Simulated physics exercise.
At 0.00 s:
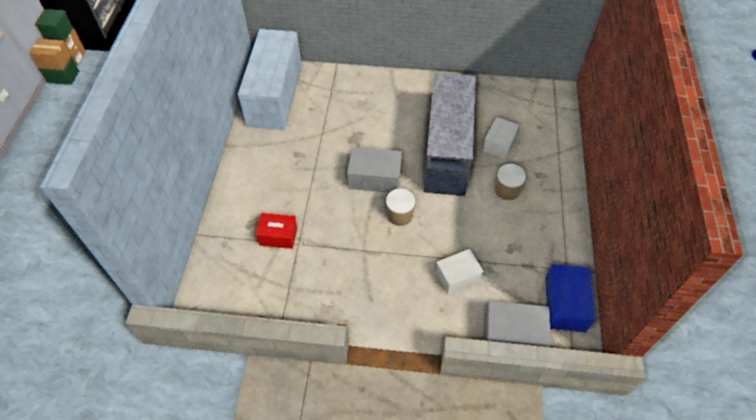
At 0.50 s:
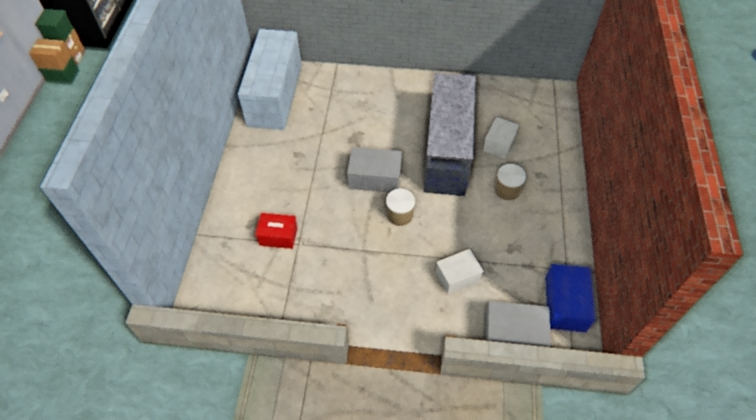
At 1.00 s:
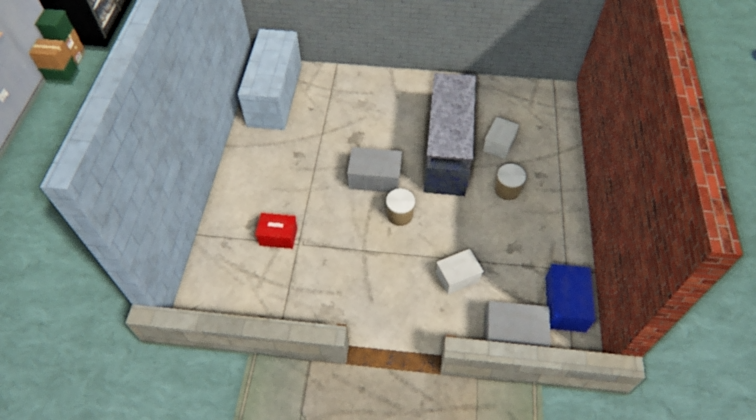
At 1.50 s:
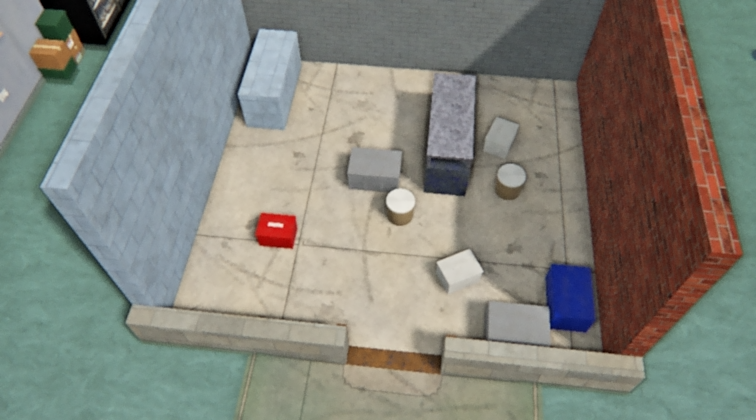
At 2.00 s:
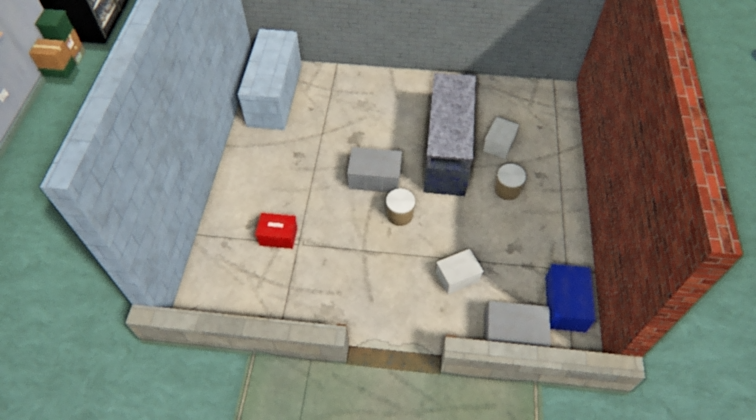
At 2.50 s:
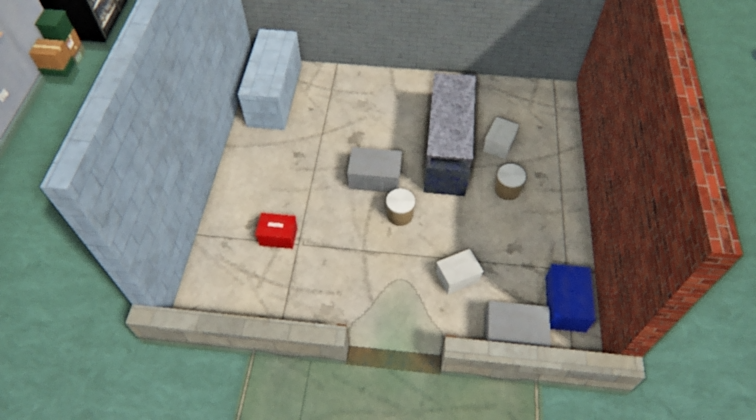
Small walled shop with crates and pails standing still as greenish water spreads outside, then starts seeping in through the doorway.
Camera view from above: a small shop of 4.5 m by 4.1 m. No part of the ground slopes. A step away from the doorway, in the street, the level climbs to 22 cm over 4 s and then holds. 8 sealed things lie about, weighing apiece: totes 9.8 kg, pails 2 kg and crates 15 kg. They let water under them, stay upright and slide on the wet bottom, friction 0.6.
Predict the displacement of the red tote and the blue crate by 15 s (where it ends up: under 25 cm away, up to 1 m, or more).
Lab note - red tote, negligible displacement; blue crate, small displacement.
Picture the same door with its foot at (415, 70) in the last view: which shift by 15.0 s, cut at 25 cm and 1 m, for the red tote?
I'd expect the red tote to get swept far off.
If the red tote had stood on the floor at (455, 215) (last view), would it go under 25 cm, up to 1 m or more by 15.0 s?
So it journeys a long way.
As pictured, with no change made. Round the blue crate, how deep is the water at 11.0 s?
Roughly 5 cm at that moment.
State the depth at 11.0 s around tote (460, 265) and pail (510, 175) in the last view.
Some 9 cm at the first, some 12 cm at the second.
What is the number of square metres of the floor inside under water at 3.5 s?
2.5 m2.
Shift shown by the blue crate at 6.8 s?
Around 0 centimetres.
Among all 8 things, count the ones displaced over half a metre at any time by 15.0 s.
7.
After 3.5 s the red tote is near (276, 225), 0.0 m from its start, aground; the blue crate is near (573, 291), 0.0 m from its start, aground; 0 afloat.
After 6.8 s the red tote is near (276, 225), 0.0 m from its start, aground; the blue crate is near (573, 291), 0.0 m from its start, aground; 1 afloat.
After 11.0 s the red tote is near (276, 225), 0.0 m from its start, aground; the blue crate is near (573, 291), 0.0 m from its start, aground; 5 afloat.
After 15.0 s the red tote is near (276, 225), 0.0 m from its start, aground; the blue crate is near (521, 311), 0.6 m from its start, afloat; 7 afloat.
